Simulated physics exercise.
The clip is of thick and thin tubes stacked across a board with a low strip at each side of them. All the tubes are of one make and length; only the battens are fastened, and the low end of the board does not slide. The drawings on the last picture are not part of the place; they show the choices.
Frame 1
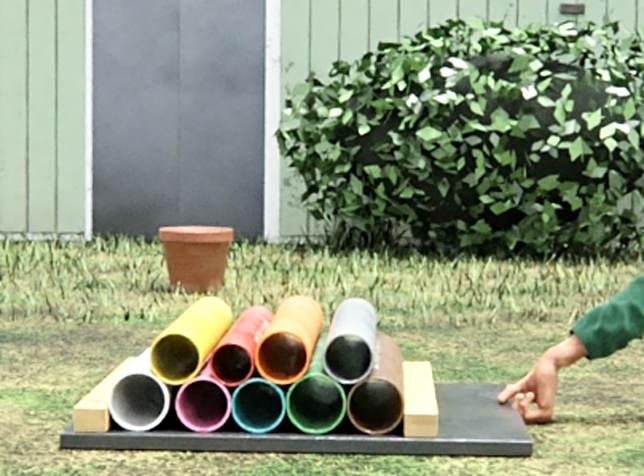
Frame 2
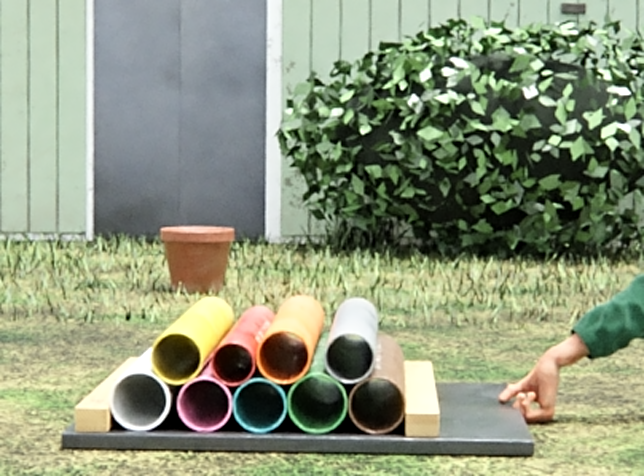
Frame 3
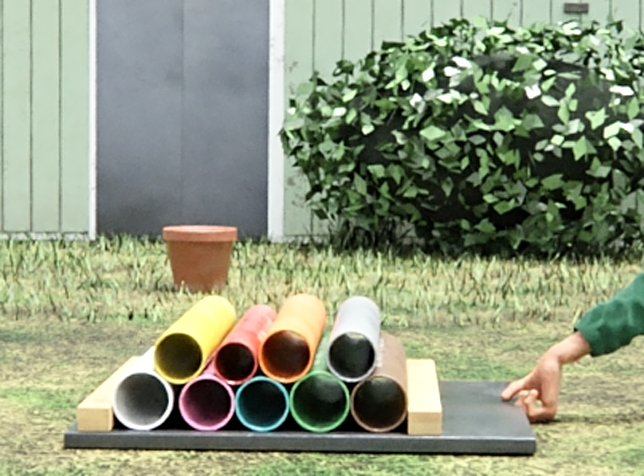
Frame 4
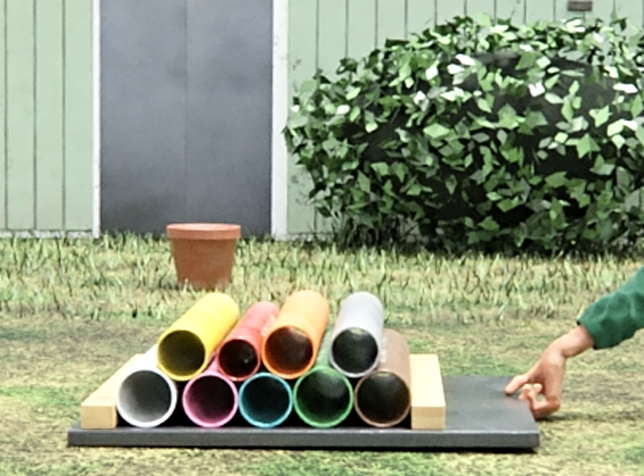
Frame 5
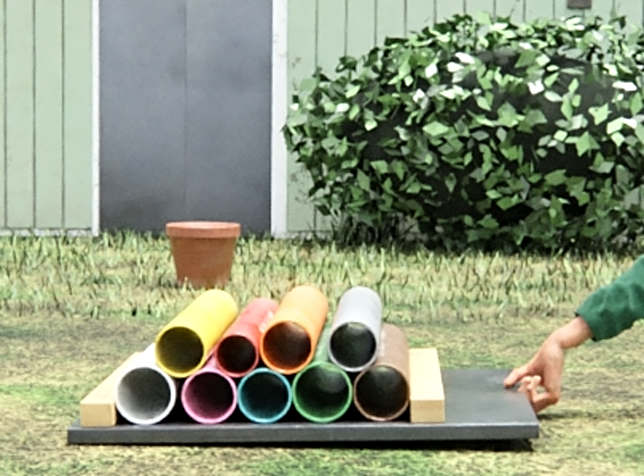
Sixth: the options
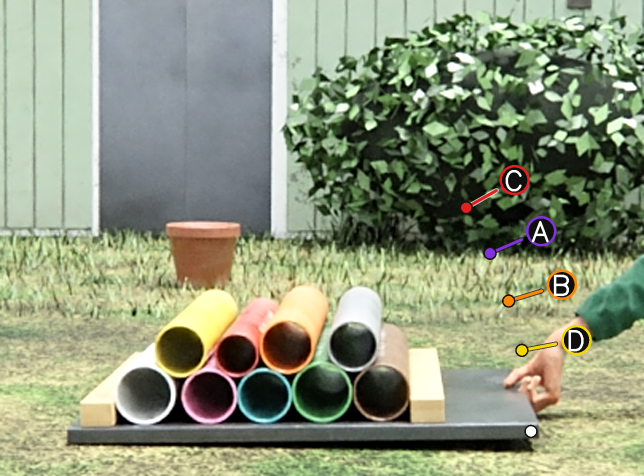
Colourful tubes stacked between two wooden strips on a dark board, staying in place as a hand slightly raises its right end.
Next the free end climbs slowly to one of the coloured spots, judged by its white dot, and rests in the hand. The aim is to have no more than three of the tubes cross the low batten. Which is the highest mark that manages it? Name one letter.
The answer is mark C.
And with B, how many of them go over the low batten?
With B, none.
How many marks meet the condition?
Four of the four.
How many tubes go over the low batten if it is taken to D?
With D, none.
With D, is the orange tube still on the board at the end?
The orange tube: Yes.
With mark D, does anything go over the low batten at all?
No.
On the copy, A at (490, 253); B at (509, 301); C at (466, 208); D at (522, 350); the white dot at (531, 432).
On C. First, board at 17°.
Then, board at 30°.
Finally, board at 30°, none over the low batten.
By contrast, A none over the low batten; B none over the low batten; D none over the low batten.
